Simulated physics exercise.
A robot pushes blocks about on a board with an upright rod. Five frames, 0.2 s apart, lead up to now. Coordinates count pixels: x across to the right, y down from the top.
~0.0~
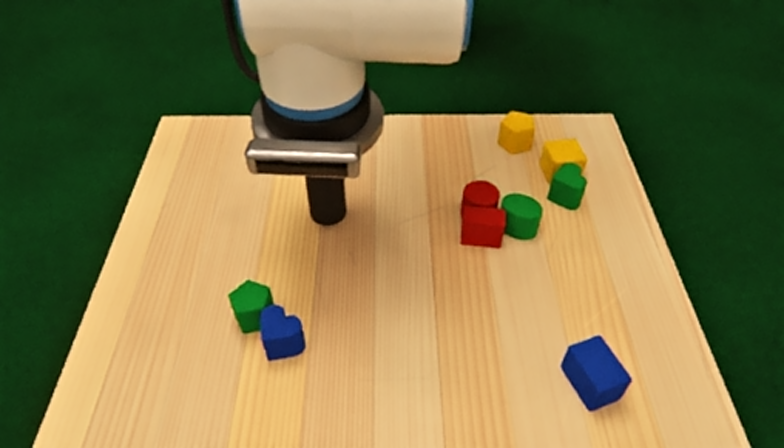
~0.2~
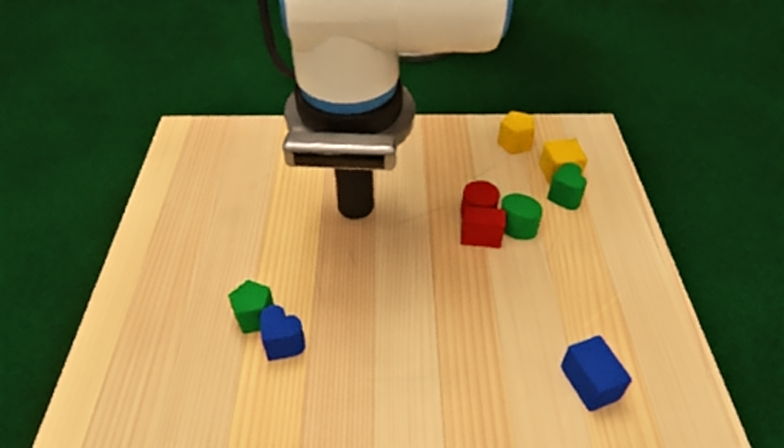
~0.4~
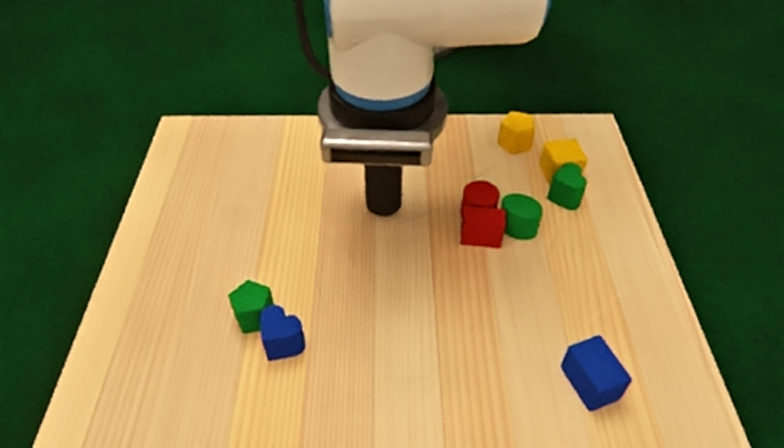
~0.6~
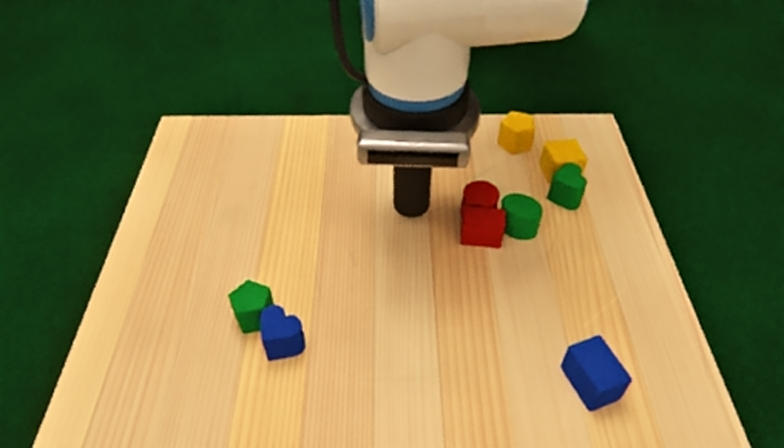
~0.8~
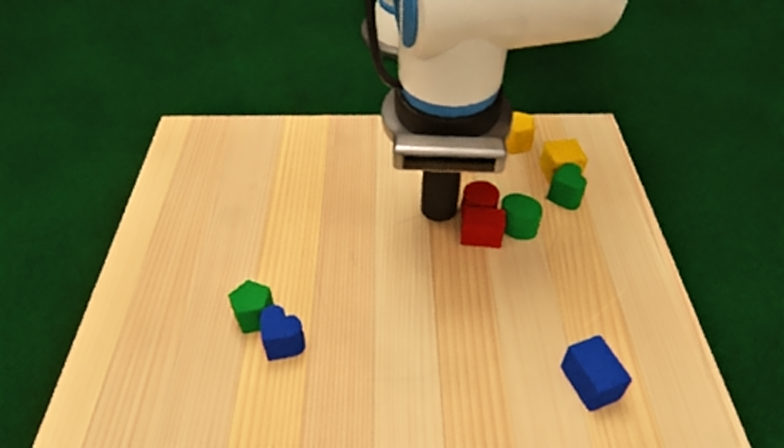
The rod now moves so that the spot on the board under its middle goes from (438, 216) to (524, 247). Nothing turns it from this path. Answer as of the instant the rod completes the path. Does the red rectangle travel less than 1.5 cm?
No.
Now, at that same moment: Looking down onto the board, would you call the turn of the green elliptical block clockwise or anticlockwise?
It ends up turned clockwise.
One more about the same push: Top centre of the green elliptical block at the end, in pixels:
It is going to be at (549, 204).
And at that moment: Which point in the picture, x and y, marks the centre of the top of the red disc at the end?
At pixel (511, 191).
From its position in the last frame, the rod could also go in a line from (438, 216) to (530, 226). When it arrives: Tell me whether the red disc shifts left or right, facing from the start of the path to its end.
My prediction: Leftwards.
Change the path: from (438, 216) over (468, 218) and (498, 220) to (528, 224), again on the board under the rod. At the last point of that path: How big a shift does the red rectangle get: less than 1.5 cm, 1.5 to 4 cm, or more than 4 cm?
It ends 1.5 to 4 cm away.
On the path given first. Halfway along, rod (481, 225); red disc (508, 191); red rectangle (518, 233), turned 15° clockwise; green elliptical block (541, 204), turned 60° clockwise.
At the end, rod (525, 240); red disc (511, 191); red rectangle (550, 255), turned 60° clockwise; green elliptical block (549, 204), turned 50° clockwise; green heart block not moved.
